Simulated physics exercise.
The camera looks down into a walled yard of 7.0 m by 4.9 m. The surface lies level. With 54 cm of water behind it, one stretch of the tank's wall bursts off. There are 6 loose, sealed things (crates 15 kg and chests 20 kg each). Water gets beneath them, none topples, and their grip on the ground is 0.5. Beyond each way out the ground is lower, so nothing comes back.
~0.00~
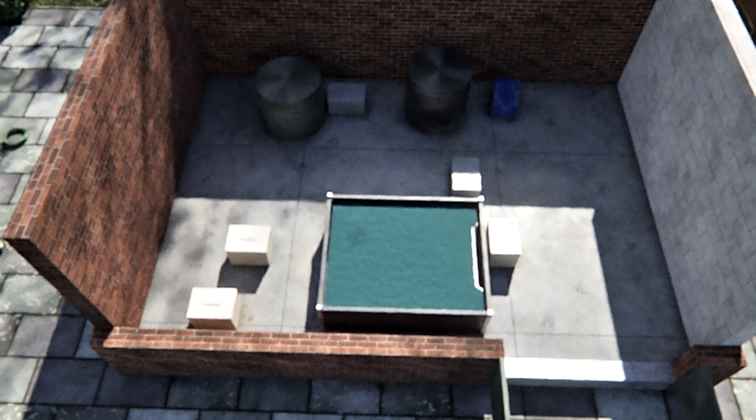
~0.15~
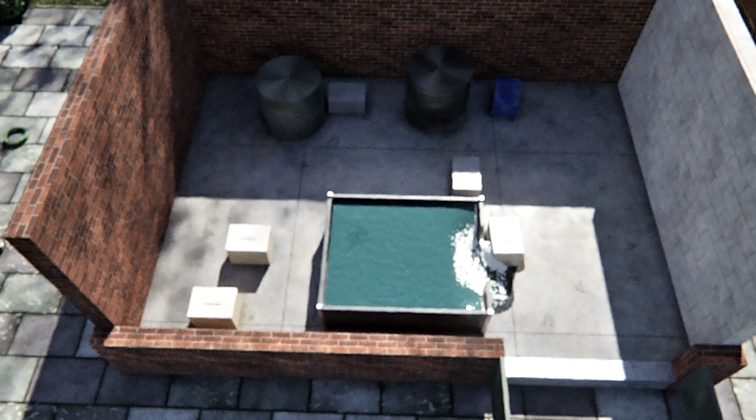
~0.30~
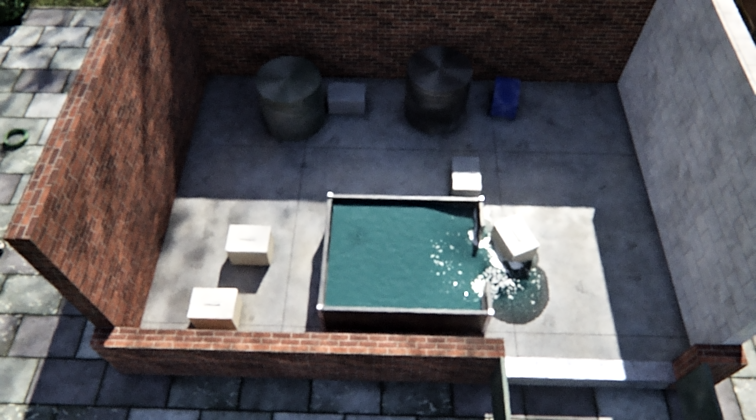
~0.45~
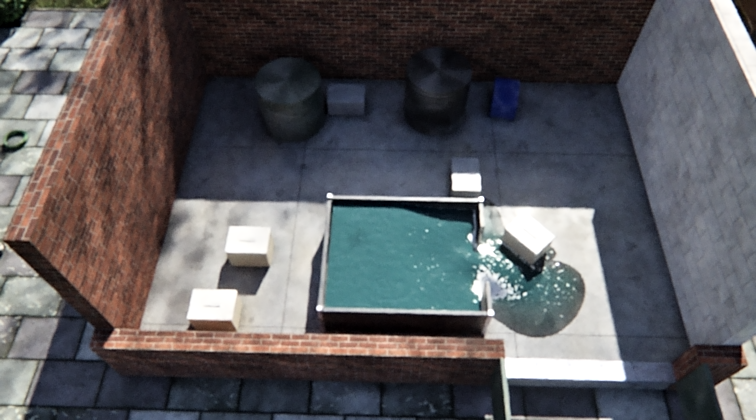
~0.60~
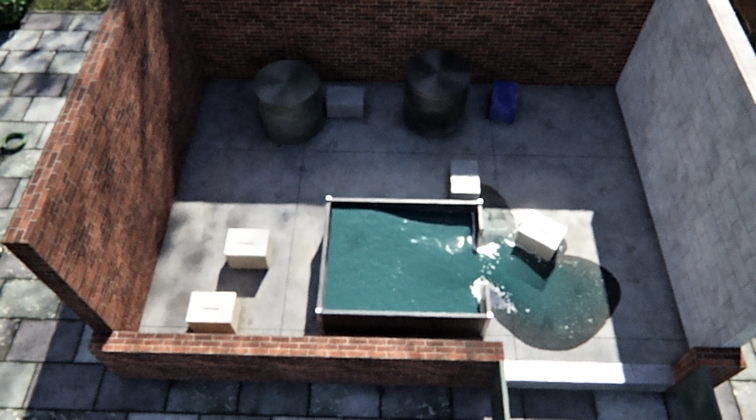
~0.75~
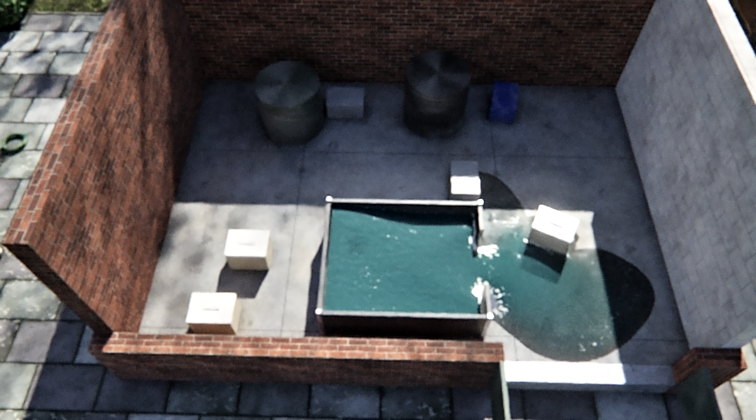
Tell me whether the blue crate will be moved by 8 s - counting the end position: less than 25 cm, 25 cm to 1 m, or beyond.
Blue crate is nudged along.
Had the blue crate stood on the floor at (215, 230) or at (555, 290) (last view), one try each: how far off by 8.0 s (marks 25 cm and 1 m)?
In turn: It holds its place; it gets carried off.
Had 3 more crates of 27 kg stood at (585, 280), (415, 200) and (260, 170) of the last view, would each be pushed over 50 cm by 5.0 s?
In turn: More, less, short of it.
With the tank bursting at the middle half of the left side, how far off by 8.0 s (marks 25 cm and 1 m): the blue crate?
Then the blue crate barely shifts.
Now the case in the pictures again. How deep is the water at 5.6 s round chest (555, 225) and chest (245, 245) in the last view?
About 9 and 0 cm.
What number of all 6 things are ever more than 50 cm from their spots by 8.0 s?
2 of them.
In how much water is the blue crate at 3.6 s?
About 0 cm.
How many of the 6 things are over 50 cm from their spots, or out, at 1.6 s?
I count 1.
After 1.6 s the blue crate is near (505, 95), 0.0 m from its start, aground; 0 of 6 are out; 0 afloat.
After 3.6 s the blue crate is near (505, 95), 0.0 m from its start, aground; 0 of 6 are out; 0 afloat.
After 5.6 s the blue crate is near (473, 87), 0.5 m from its start, afloat; 0 of 6 are out; 1 afloat.
After 8.0 s the blue crate is near (472, 85), 0.6 m from its start, afloat; 0 of 6 are out; 2 afloat.
